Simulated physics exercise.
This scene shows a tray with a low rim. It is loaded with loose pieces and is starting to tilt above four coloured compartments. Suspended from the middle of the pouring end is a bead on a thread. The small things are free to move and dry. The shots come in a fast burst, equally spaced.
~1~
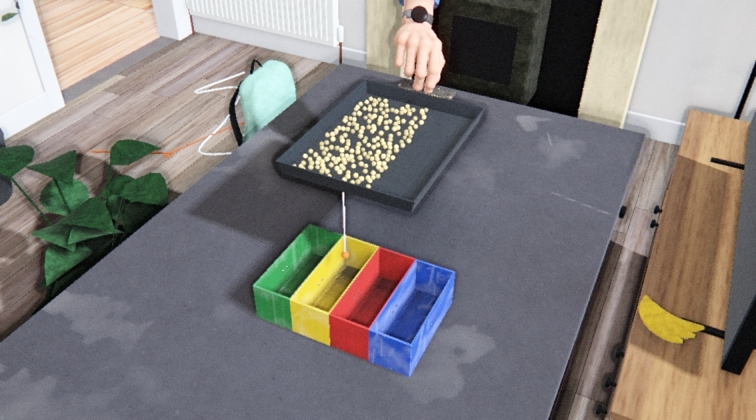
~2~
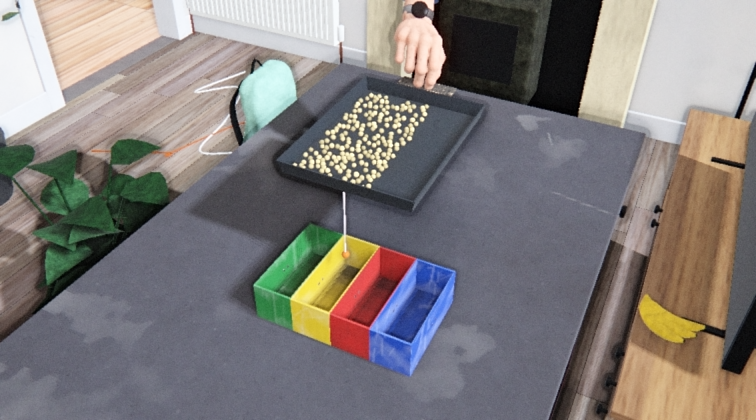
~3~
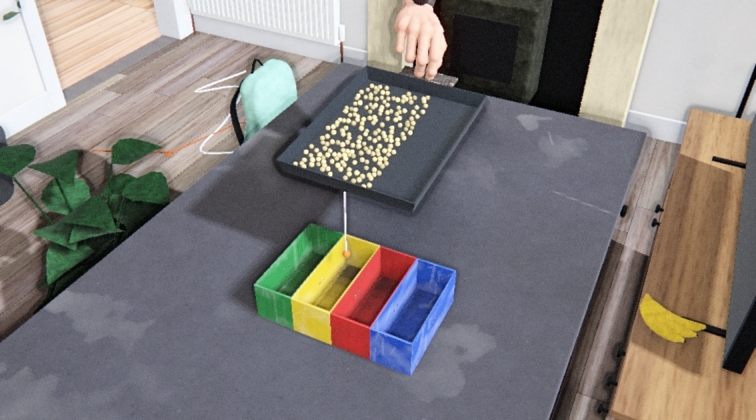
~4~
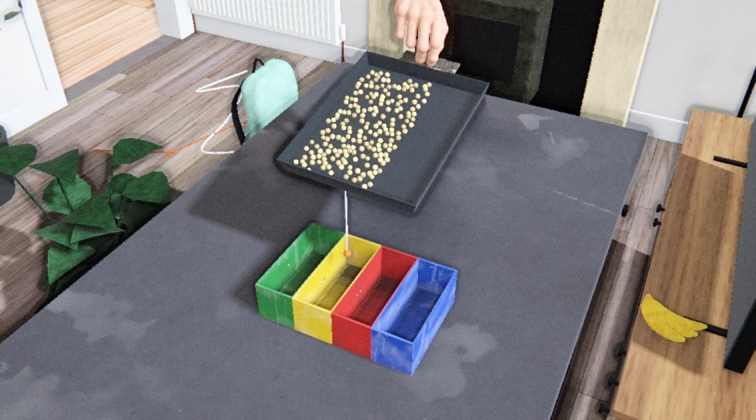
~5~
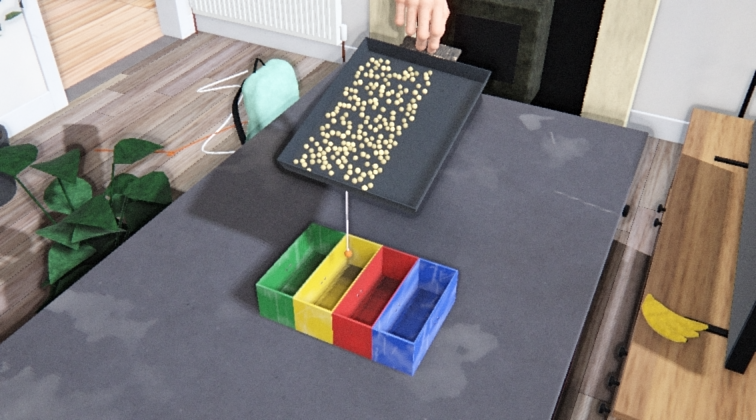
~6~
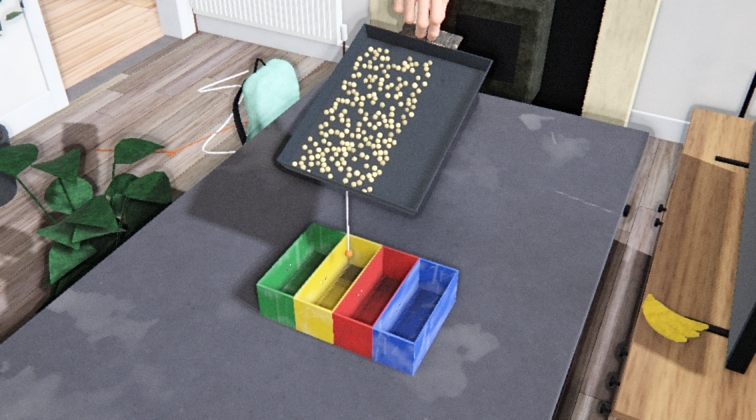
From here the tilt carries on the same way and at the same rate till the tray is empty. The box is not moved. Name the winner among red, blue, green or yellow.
Winner: Red.
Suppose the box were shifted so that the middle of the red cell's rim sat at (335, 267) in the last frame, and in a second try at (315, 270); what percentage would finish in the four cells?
Estimates in order: 60 percent, 50 percent.
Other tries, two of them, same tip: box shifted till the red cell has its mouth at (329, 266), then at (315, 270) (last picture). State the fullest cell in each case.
First: The cell in blue. Second: Blue.
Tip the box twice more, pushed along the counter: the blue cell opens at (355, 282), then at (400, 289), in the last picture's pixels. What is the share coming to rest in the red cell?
About 10% on the first try and 40% on the second.
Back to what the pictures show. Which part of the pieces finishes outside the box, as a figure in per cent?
I'd put it at about 0 percent.
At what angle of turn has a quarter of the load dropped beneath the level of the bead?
A tilt of roughly 95°.
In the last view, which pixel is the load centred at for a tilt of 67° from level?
Close to (357, 192).
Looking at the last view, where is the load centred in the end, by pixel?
The centre settles at about (368, 326).
Just after the last frame, tray tipped steeply; almost all on the tray; about a tenth falling or outside the box.
A moment on, tray tipped past a quarter turn; roughly a quarter on the tray; roughly a quarter in the red cell; about a tenth in the blue cell; about a tenth in the yellow cell; just a few in the green cell; roughly a third falling or outside the box.
Further on, tray tipped past a quarter turn; roughly half in the red cell; roughly a quarter in the blue cell; roughly a quarter in the yellow cell; about a tenth in the green cell; just a few falling or outside the box.
When it is over, tray tipped past a quarter turn; roughly half in the red cell; roughly a quarter in the blue cell; roughly a quarter in the yellow cell; about a tenth in the green cell; just a few outside the box.
